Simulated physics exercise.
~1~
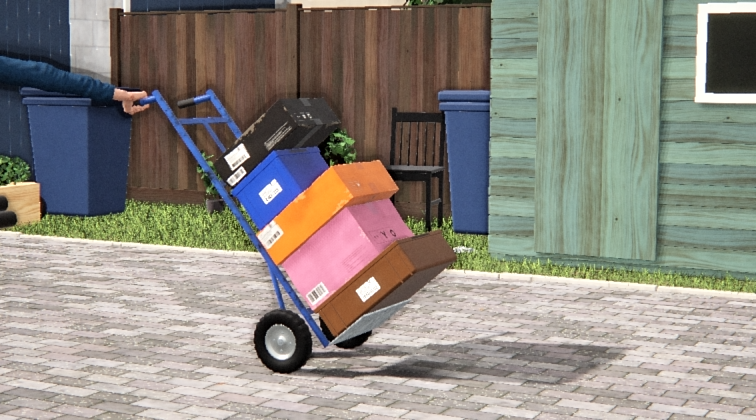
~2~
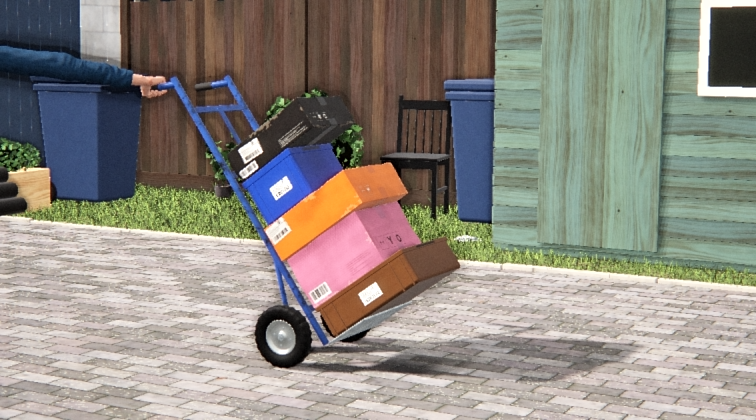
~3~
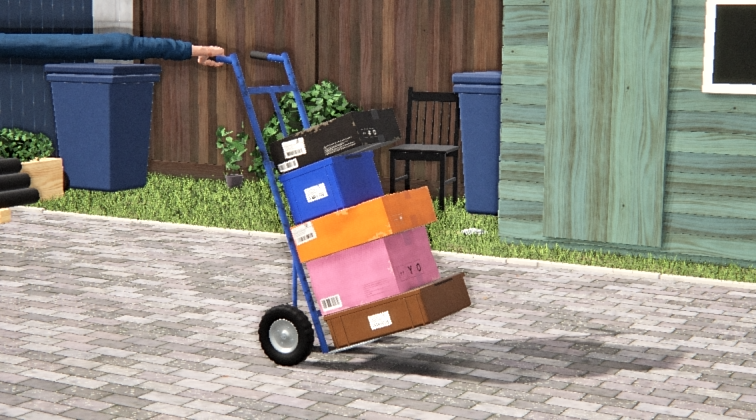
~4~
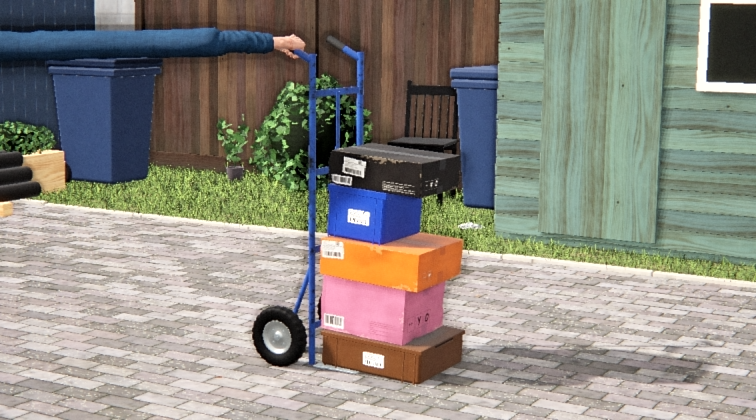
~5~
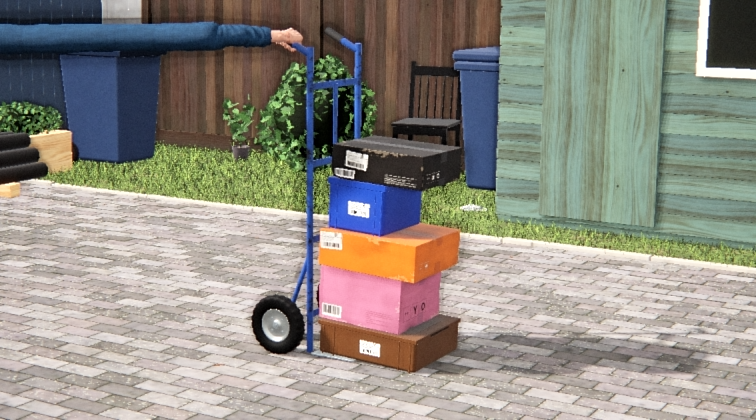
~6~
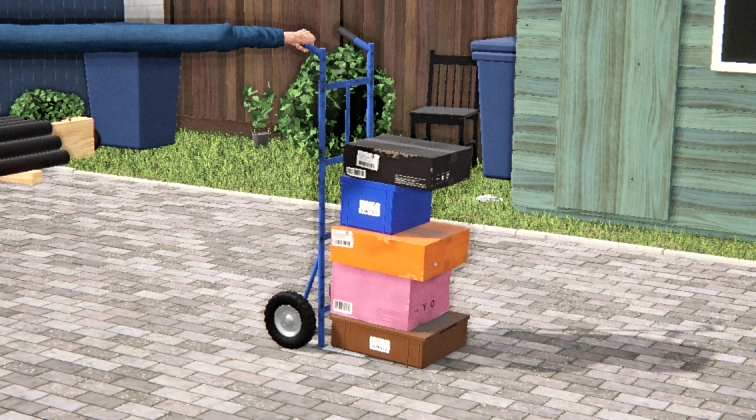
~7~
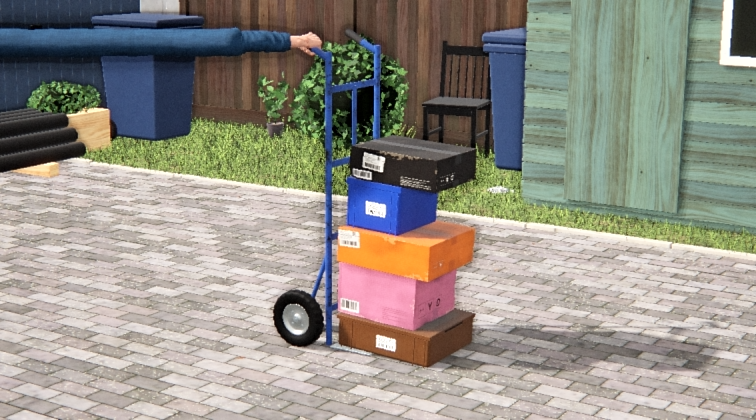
An arm swings a blue sack truck upright, and its five stacked boxes stay standing.
